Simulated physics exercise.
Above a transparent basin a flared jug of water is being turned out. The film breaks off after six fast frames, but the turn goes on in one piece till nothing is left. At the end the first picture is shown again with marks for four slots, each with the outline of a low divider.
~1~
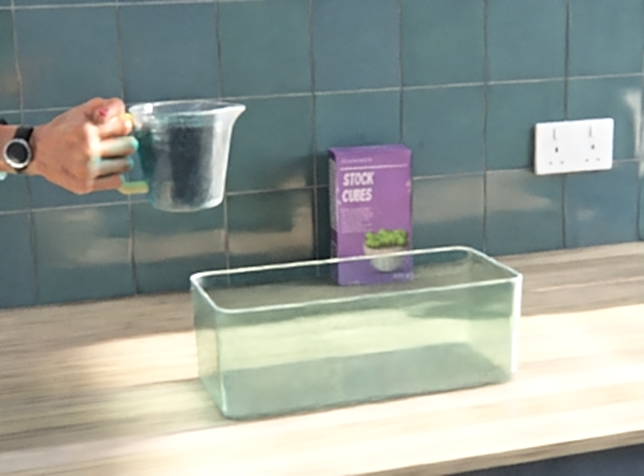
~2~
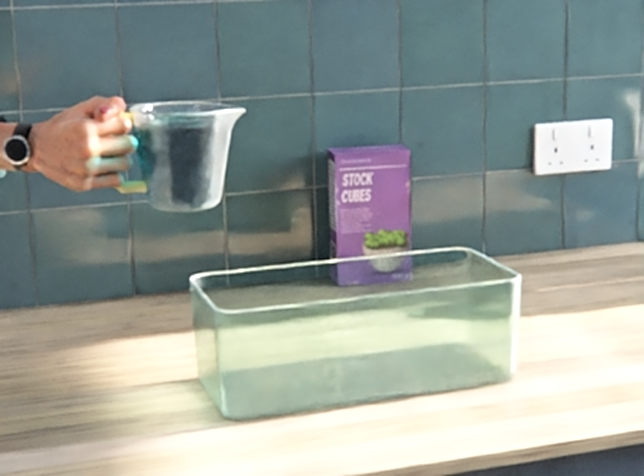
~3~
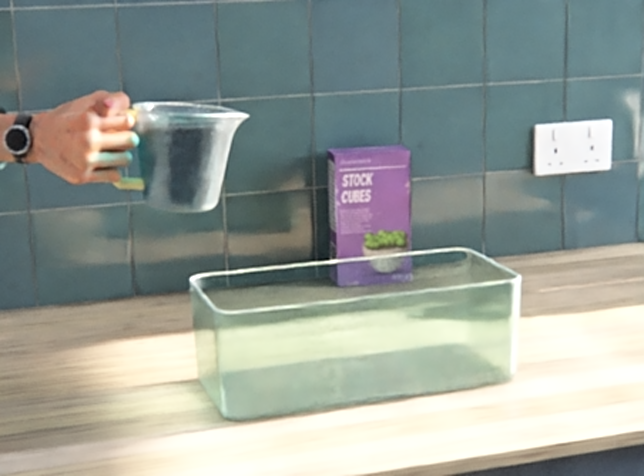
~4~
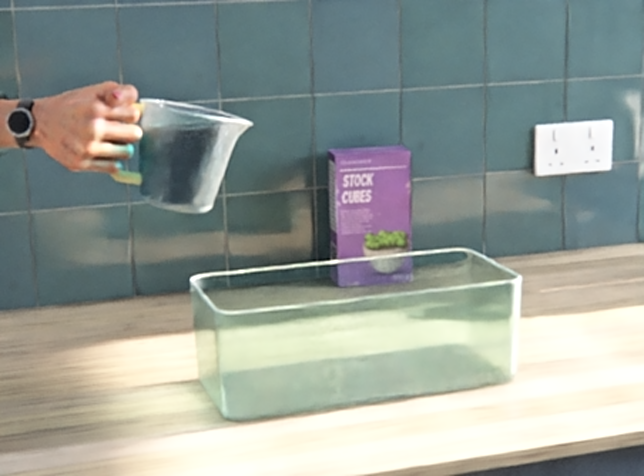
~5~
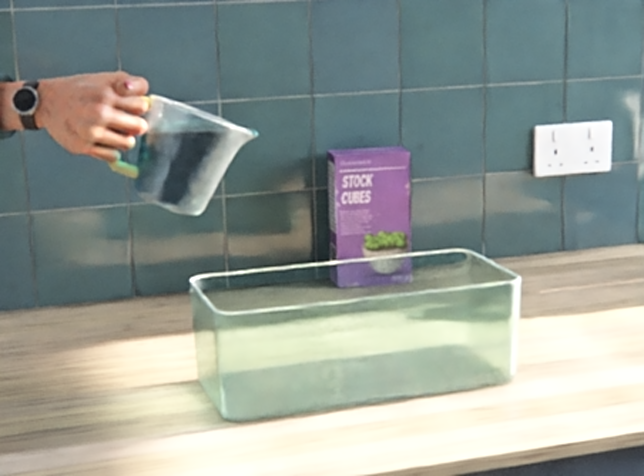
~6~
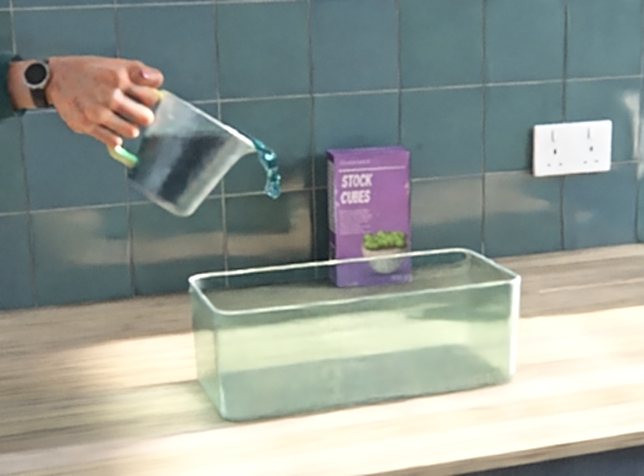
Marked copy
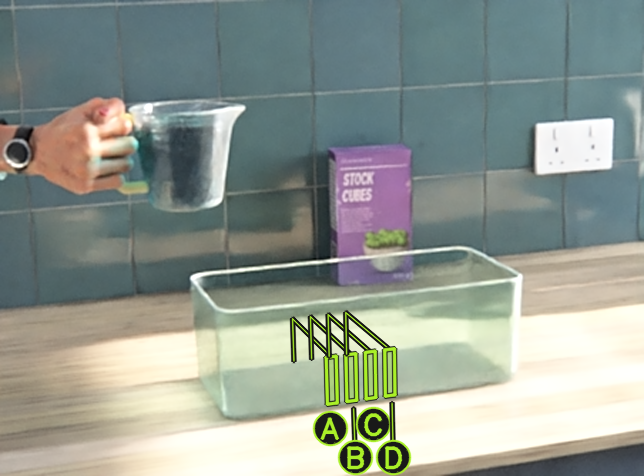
A hand held a clear jug upright above a transparent basin on a wooden counter, then gradually tilted it to the right until bluish water came over the lip.
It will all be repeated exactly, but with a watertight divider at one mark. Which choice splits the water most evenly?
It is A.
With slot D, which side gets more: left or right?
More ends on the left.
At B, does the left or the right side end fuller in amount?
The left side.
In lime, A at (334, 411); B at (353, 408); C at (372, 405); D at (392, 402).
For slot A, about 49 % ends left of the wall and 50 % right of it.
For slot B, about 83 % ends left of the wall and 15 % right of it.
For slot C, about 94 % ends left of the wall and 3 % right of it; 3 % is lost outside.
For slot D, about 96 % ends left of the wall and 3 % right of it.
